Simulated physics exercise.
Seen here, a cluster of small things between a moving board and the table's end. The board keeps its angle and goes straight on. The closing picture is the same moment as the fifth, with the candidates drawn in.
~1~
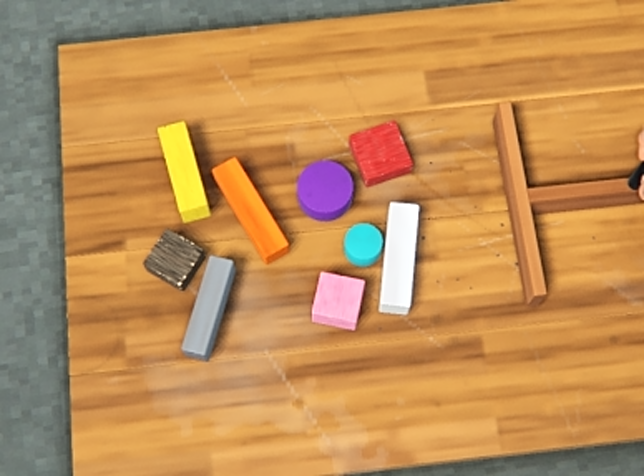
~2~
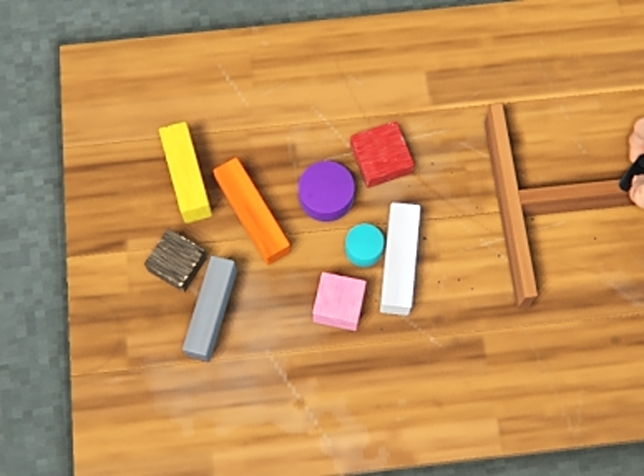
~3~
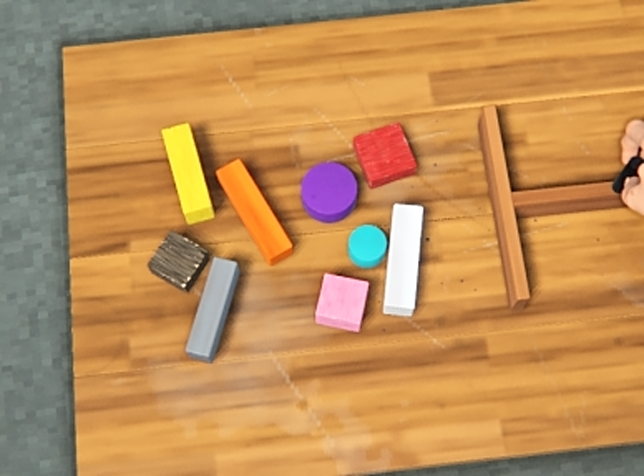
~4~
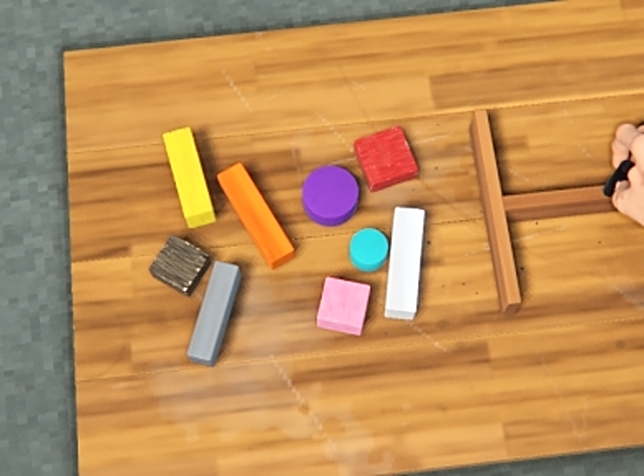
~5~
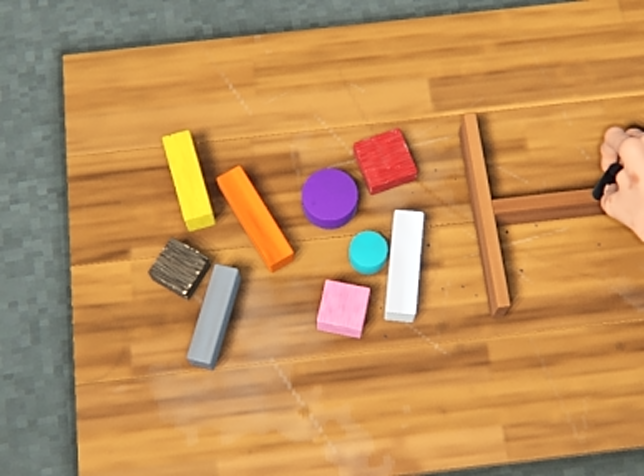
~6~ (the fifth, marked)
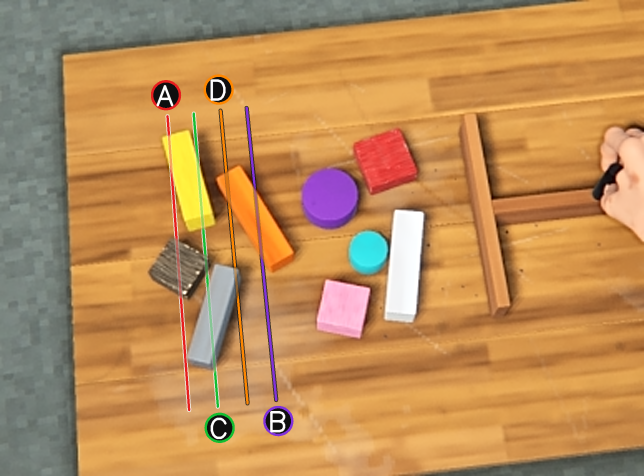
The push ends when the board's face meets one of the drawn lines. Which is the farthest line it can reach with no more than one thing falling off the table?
Up to line A.
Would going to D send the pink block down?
By then, no.
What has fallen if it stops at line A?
The black block.
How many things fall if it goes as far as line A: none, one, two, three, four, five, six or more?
In all, one.
On the marked copy, A at (178, 256); B at (261, 247); C at (205, 253); D at (233, 250).
Following A. Soon after the start, board (376, 219); pink block (327, 315); red block (333, 164).
Later, board (265, 231); black block (139, 259); yellow bar (162, 182).
In the end, board (178, 241); black block over the edge; yellow bar (78, 190); one fallen.
As for the rest, B is within the limit but short; C is within the limit but short; D is within the limit but short.
